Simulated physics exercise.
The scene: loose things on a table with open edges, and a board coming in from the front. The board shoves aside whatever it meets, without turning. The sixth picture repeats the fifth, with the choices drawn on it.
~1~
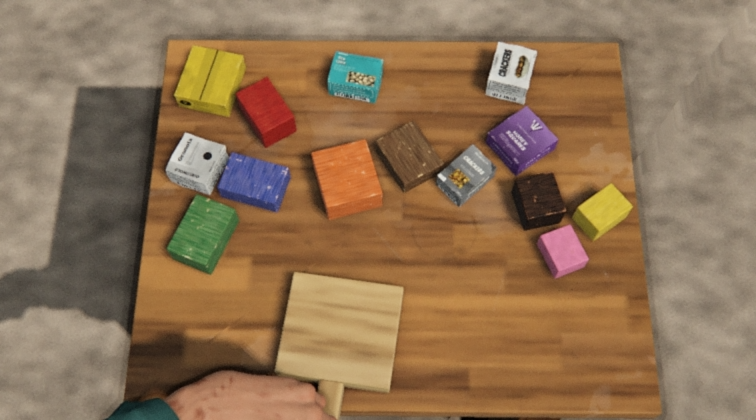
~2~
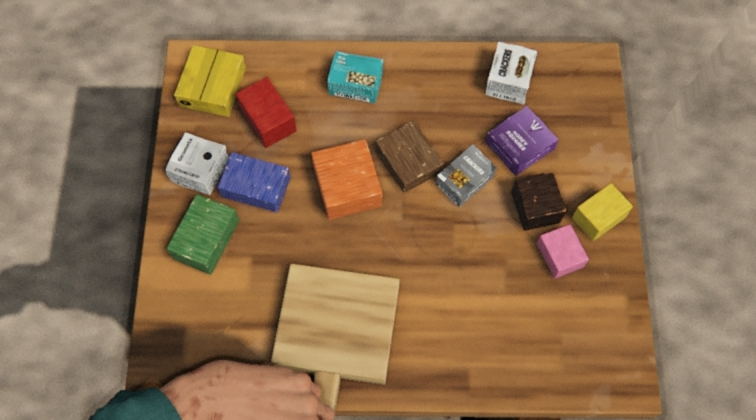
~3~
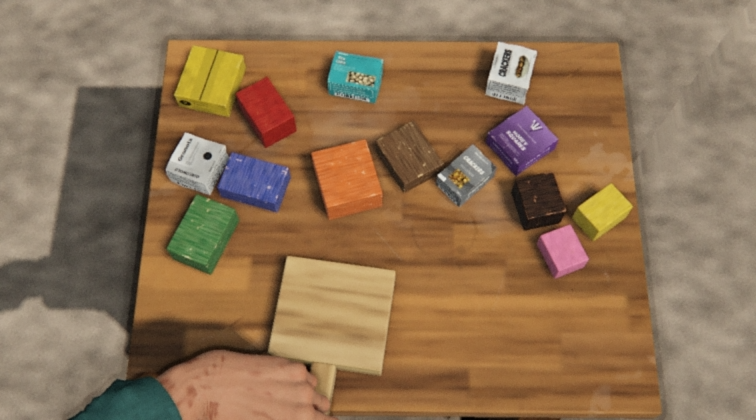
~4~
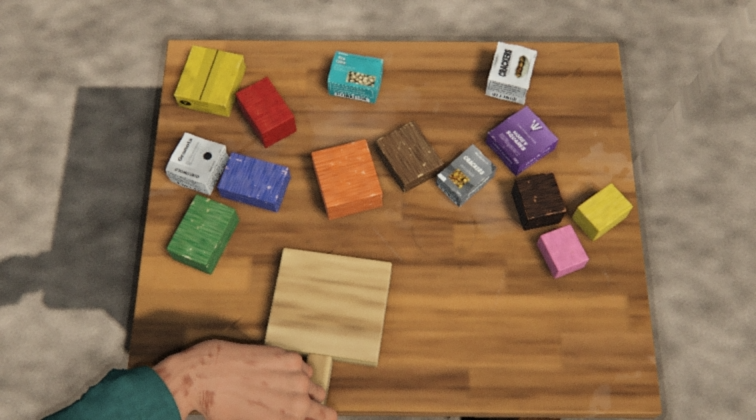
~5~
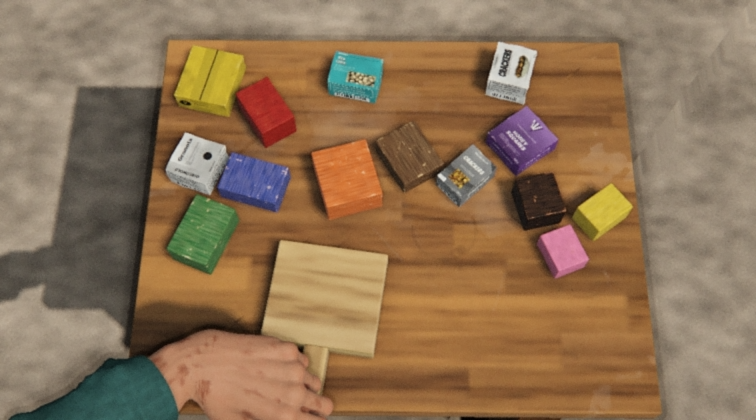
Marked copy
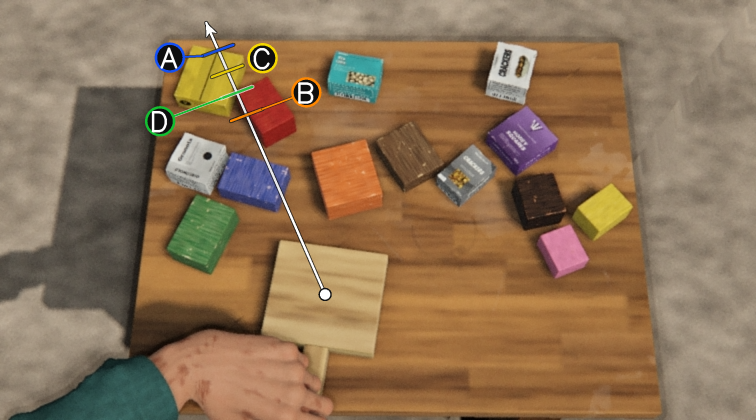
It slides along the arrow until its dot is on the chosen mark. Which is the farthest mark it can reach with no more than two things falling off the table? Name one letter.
Mark D.
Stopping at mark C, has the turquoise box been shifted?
Yes.
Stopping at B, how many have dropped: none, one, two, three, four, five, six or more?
One.
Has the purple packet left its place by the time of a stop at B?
No.
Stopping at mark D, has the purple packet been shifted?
By then, no.
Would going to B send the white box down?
No.
On the copy, A at (219, 51); B at (247, 115); C at (227, 71); D at (237, 92); the arrow from (325, 294) to (207, 23); the white dot at (325, 294).
On D. First, board (293, 222); red block (268, 105); blue block (260, 153).
Then, board (261, 150); red block (274, 57); white box (184, 159).
Finally, board (238, 99); red block over the edge; yellow box over the edge; two fallen.
By contrast, A drops three; B is within the limit but short; C drops three.
